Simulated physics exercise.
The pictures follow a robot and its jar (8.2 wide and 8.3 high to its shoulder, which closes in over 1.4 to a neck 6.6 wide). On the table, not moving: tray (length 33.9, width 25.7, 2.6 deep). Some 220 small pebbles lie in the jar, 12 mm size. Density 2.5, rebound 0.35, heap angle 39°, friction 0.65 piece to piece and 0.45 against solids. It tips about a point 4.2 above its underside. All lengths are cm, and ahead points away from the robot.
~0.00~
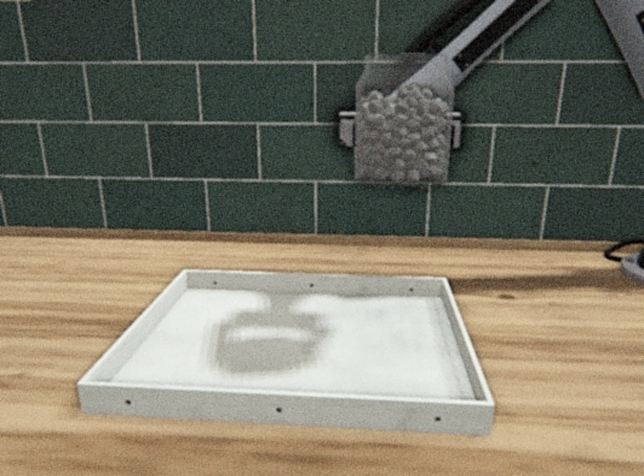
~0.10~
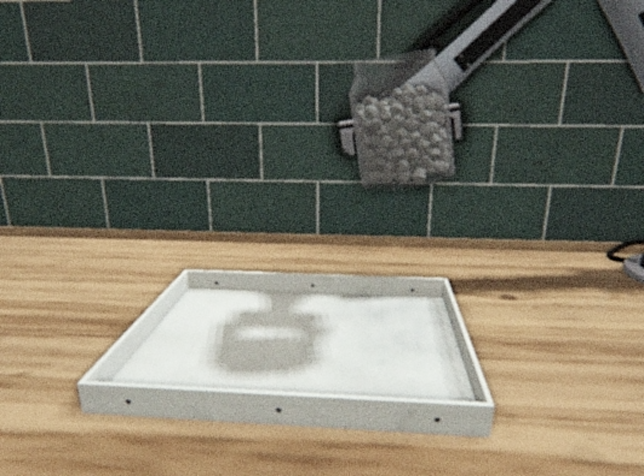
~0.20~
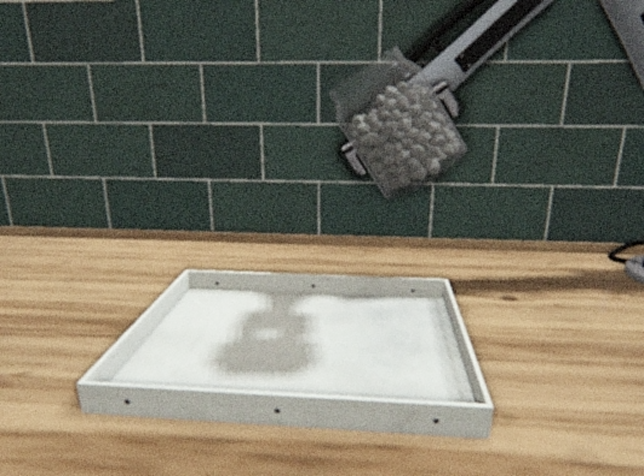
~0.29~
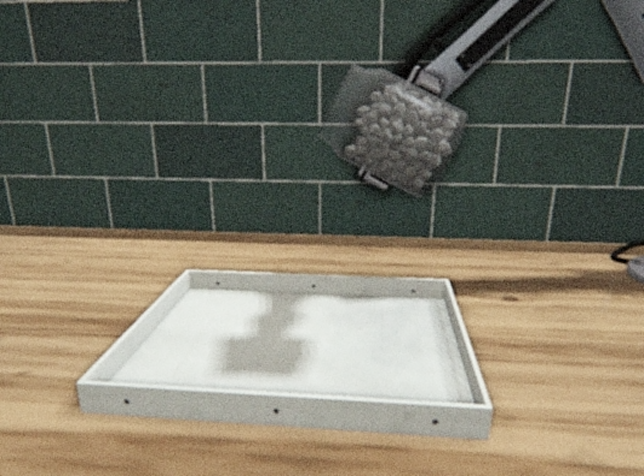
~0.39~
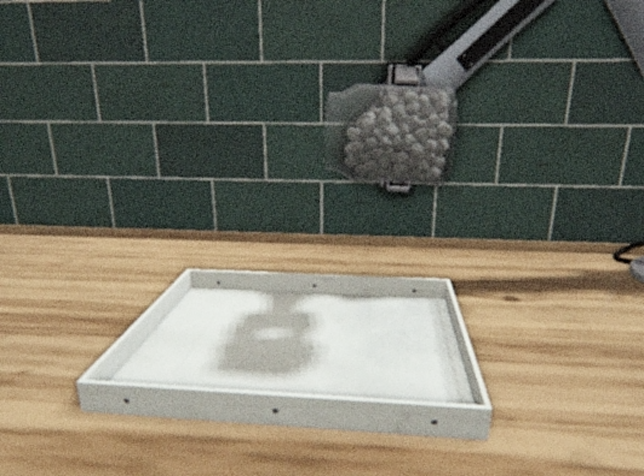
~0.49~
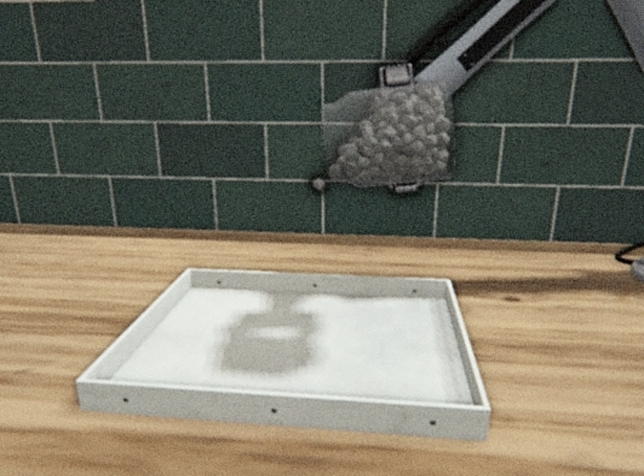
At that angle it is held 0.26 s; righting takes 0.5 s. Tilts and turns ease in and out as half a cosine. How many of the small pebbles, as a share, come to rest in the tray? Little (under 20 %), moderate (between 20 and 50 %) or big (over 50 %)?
A little share, under 20 %, ends in the tray.
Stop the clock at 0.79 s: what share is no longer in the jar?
Some 5 per cent.
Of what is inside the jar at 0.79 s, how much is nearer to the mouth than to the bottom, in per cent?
Roughly 45 per cent.
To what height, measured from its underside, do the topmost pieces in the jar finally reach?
Some 9.5 cm.
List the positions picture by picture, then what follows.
The jar middle at (402, 135), upright; upper third of the load around (403, 113), from x 365 to 445, top at y 95; 220 in the jar, in the first picture.
The jar middle at (403, 135), tipped 9°; upper third of the load around (402, 113), from x 360 to 445, top at y 90, in the second picture.
The jar middle at (403, 136), tipped 34°; upper third of the load around (403, 116), from x 355 to 455, top at y 90, in the third picture.
The jar middle at (403, 136), tipped 63°; upper third of the load around (404, 114), from x 350 to 455, top at y 90, in the fourth picture.
The jar middle at (403, 135), tipped 88°; upper third of the load around (411, 114), from x 350 to 445, top at y 100, in the fifth picture.
The jar middle at (403, 135), tipped 97°; upper third of the load around (413, 117), from x 320 to 445, top at y 90; 220 in the jar, in the sixth picture.
After 0.79 s, tipped 95°, highest piece 26 above the table; 213 in the jar, 5 in the tray, 2 in flight or on a rim.
After 1.10 s, tipped 21°, highest piece 28 above the table; 210 in the jar, 10 in the tray.
After 1.45 s, upright, highest piece 28 above the table; 210 in the jar, 10 in the tray.
After 2.15 s, upright, highest piece 28 above the table; 210 in the jar, 10 in the tray.
In the end, 210 in the jar, 10 in the tray. That is 5 % in the tray.
